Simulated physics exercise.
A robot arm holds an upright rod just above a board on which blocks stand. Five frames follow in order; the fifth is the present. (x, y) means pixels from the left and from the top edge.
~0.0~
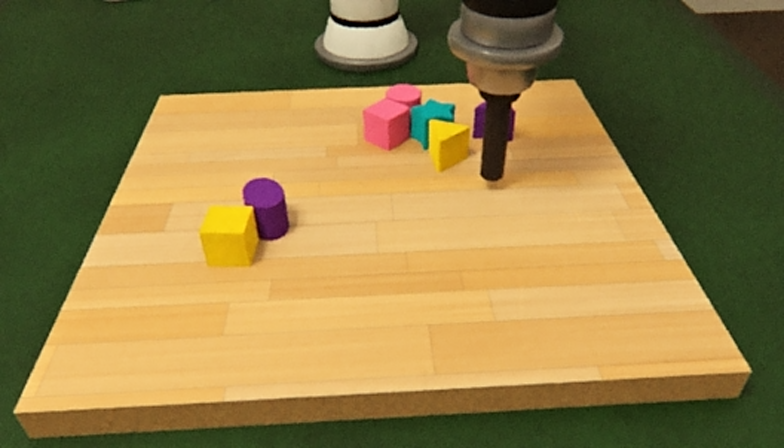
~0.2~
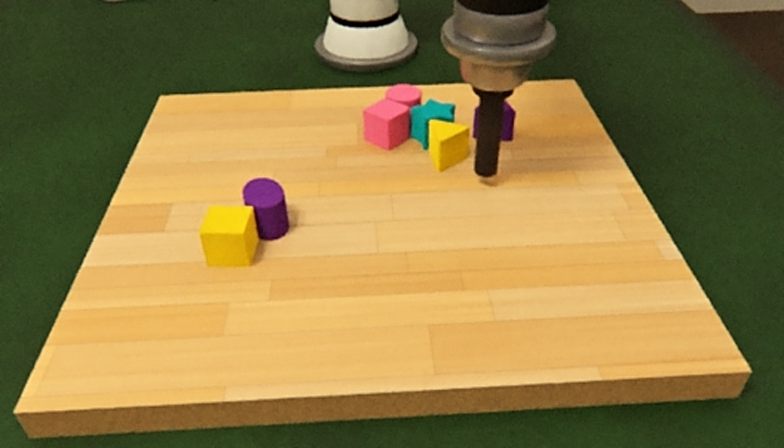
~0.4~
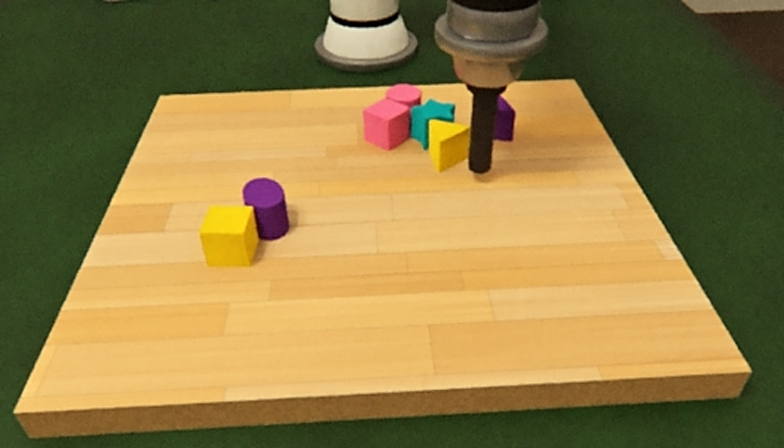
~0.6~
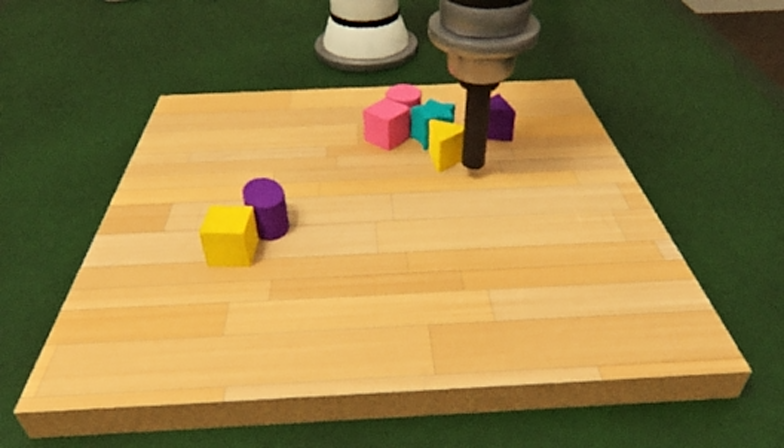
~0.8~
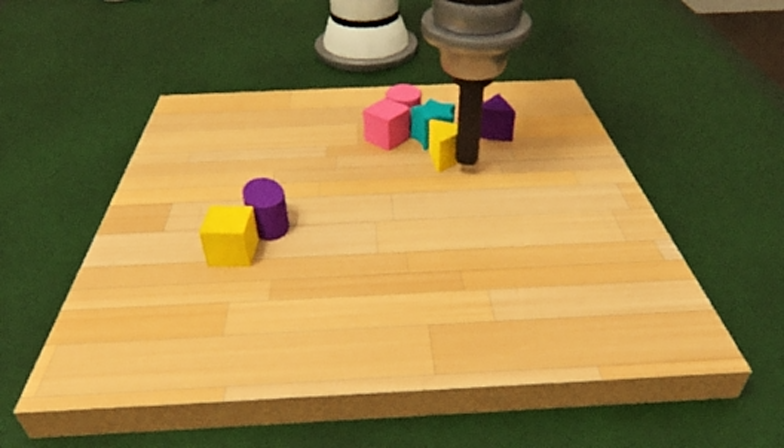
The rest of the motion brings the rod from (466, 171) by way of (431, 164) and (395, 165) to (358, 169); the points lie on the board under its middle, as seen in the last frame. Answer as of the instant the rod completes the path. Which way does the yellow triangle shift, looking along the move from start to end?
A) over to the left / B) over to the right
Answer: B.
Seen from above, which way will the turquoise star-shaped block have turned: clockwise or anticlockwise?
The turn is clockwise.
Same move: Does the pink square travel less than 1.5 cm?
Yes - that is the case.
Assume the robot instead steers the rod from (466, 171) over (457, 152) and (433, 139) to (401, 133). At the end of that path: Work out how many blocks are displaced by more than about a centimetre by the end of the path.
My count: 3 or more.
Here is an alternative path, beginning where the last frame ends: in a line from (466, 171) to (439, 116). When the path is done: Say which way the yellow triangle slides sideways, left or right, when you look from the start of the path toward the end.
It shifts to the left.
On the path given first. One third of the way, rod (430, 152); pink round block (403, 91); turquoise star-shaped block (429, 106), turned 40° clockwise; yellow triangle (417, 122).
Two thirds of the way, rod (393, 154); pink square (384, 107); pink round block (403, 90); turquoise star-shaped block (429, 106), turned 45° clockwise; yellow triangle (403, 120), turned 40° clockwise.
At the end, rod (358, 158); pink square (384, 107); pink round block (403, 90); turquoise star-shaped block (429, 106), turned 45° clockwise; yellow triangle (403, 120), turned 40° clockwise.
